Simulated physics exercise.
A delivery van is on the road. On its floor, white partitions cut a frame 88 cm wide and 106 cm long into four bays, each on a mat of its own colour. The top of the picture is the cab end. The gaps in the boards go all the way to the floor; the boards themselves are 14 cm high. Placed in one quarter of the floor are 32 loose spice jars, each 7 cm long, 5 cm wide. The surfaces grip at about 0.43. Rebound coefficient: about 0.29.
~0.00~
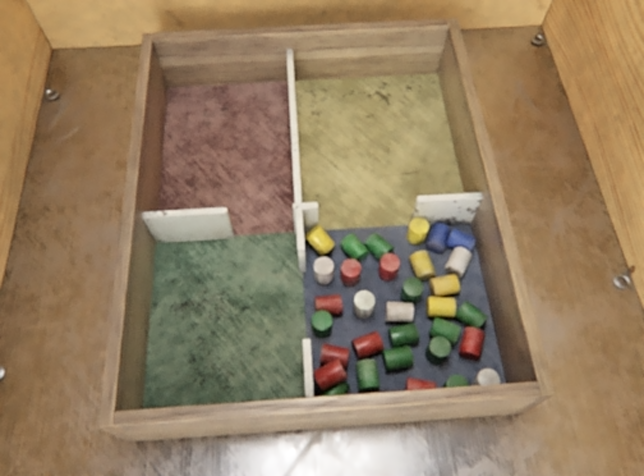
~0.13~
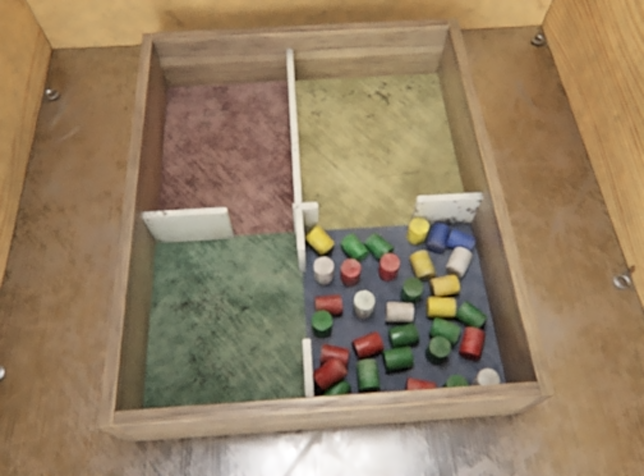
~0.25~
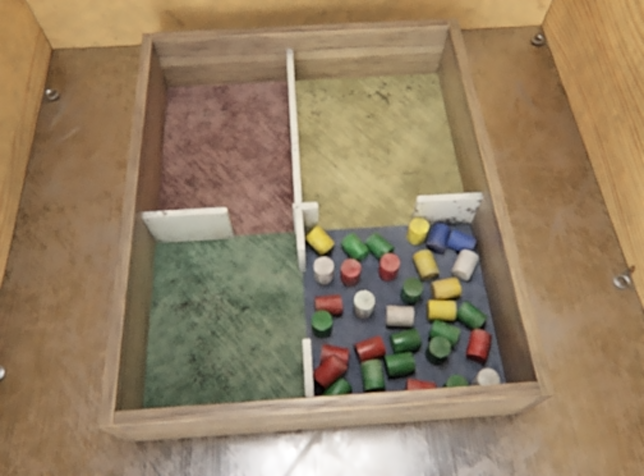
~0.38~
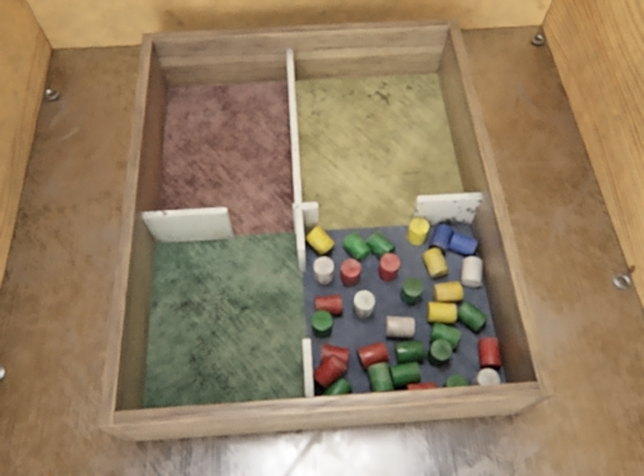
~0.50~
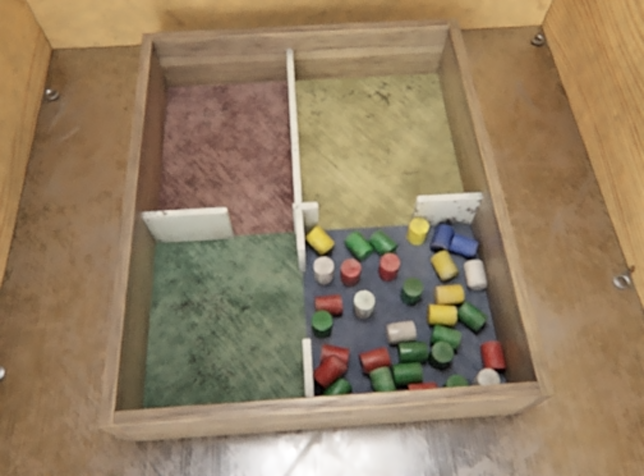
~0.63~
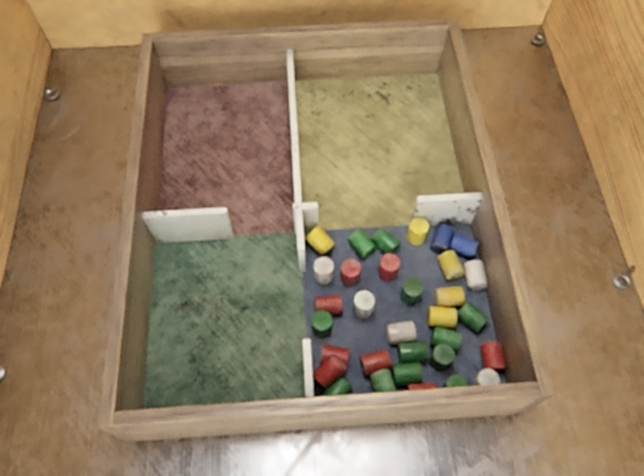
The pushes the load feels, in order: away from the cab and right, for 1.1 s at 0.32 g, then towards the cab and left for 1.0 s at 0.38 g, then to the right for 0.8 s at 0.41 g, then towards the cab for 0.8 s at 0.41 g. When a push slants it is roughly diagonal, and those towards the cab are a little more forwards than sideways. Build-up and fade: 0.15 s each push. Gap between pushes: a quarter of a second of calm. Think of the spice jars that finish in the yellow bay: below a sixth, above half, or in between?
In the yellow bay you should find somewhere from one sixth to half of the load.
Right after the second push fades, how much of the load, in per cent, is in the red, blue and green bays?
By that time it's red at 0 percent, blue at 80 percent and green at 10 percent.
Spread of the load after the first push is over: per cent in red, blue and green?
Red 0, blue 100, green 0 per cent.
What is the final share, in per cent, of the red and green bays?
Red 0 %, green 0 %.
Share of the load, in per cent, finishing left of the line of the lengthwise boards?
That works out to roughly 0 percent.
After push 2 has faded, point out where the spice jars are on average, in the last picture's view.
On average, close to pixel (382, 278).
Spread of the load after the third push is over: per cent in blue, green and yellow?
Blue 80, green 0, yellow 10 %.
After push 1 (1.34 s), 32 in the blue bay.
After push 2 (2.59 s), 26 in the blue bay, 2 in the green bay and 4 in the yellow bay.
After push 3 (3.64 s), 27 in the blue bay, 1 in the green bay and 4 in the yellow bay.
After push 4 (4.69 s), 22 in the blue bay, 1 in the green bay and 9 in the yellow bay.
Outcome (at 5.04 s), 22 in the blue bay, 1 in the green bay and 9 in the yellow bay. Asked share, 9 of 32, 28 per cent.
